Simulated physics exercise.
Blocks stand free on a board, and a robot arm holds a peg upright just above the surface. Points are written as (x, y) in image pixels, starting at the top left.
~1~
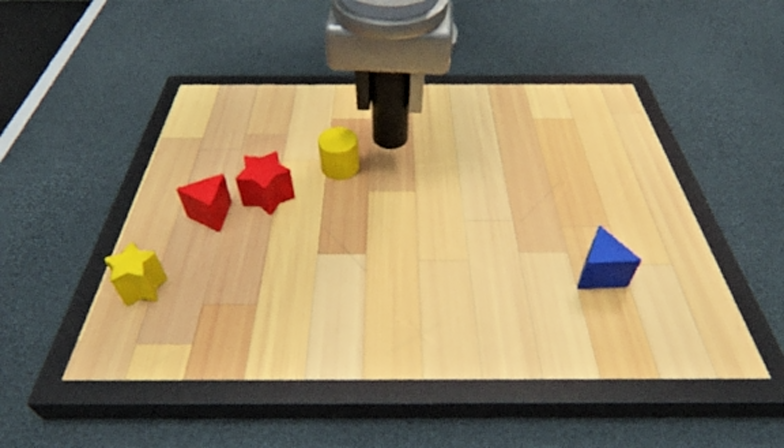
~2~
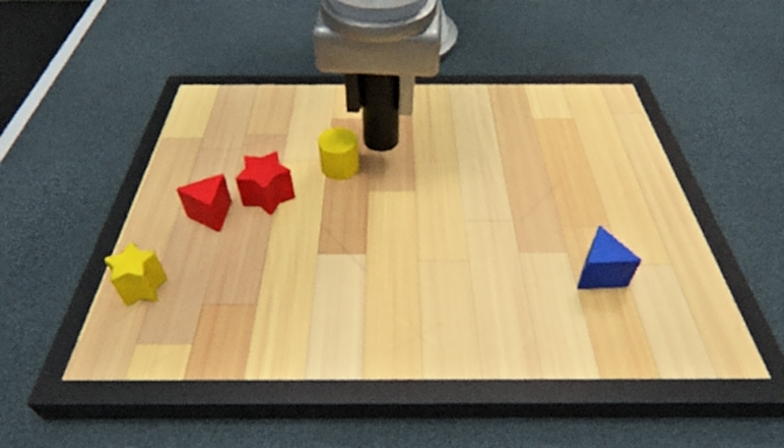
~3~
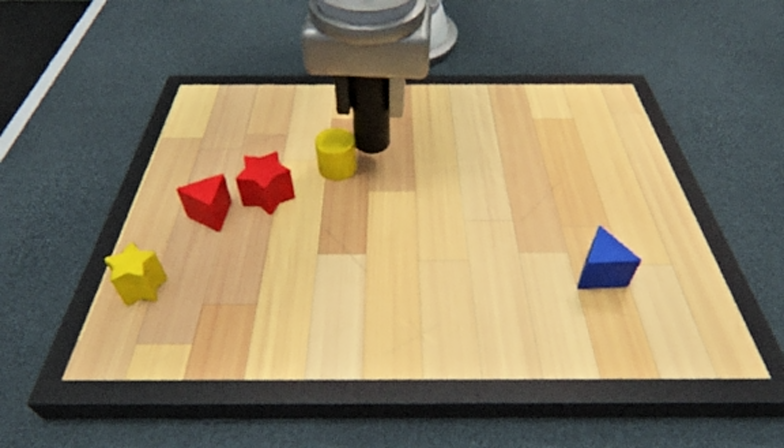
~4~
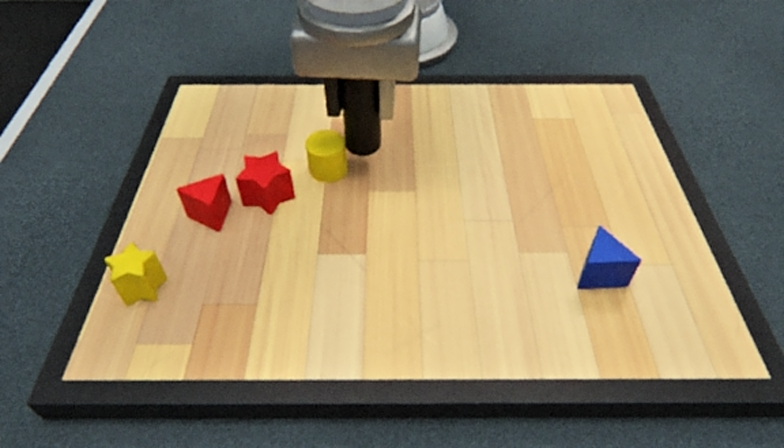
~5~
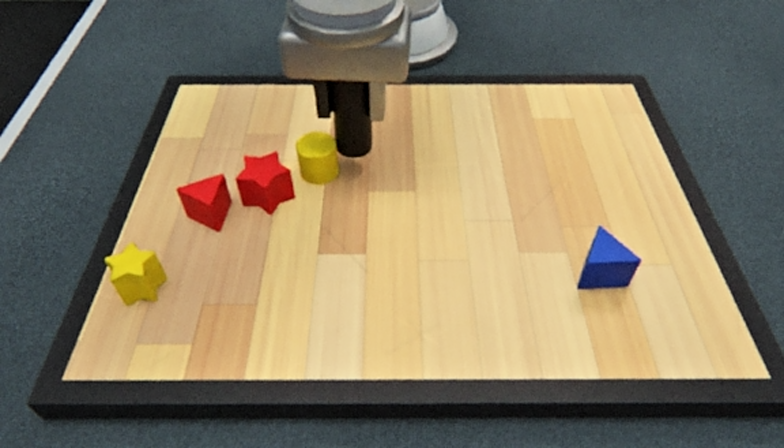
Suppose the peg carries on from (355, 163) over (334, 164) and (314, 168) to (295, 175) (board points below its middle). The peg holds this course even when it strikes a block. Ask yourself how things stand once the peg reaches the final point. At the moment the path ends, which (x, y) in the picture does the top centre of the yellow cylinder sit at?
That would be at about pixel (250, 155).
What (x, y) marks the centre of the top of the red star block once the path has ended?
I expect it at (226, 180).
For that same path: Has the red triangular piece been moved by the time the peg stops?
Yes, it checks out.
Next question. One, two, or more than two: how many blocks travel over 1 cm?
Three or more get moved.
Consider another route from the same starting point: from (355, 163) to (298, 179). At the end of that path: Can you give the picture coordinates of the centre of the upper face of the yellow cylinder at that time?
The spot you're after is about (253, 152) in the image.
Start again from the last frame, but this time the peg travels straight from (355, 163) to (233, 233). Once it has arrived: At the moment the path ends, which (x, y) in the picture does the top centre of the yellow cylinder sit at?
Roughly at (260, 152).
On the path given first. Halfway along, peg at (321, 149); red star block at (255, 169), turned 25° anticlockwise; yellow cylinder at (282, 147).
At the end, peg at (292, 159); red triangular piece at (187, 199), turned 15° anticlockwise; red star block at (226, 180), turned 35° anticlockwise; yellow cylinder at (250, 155).
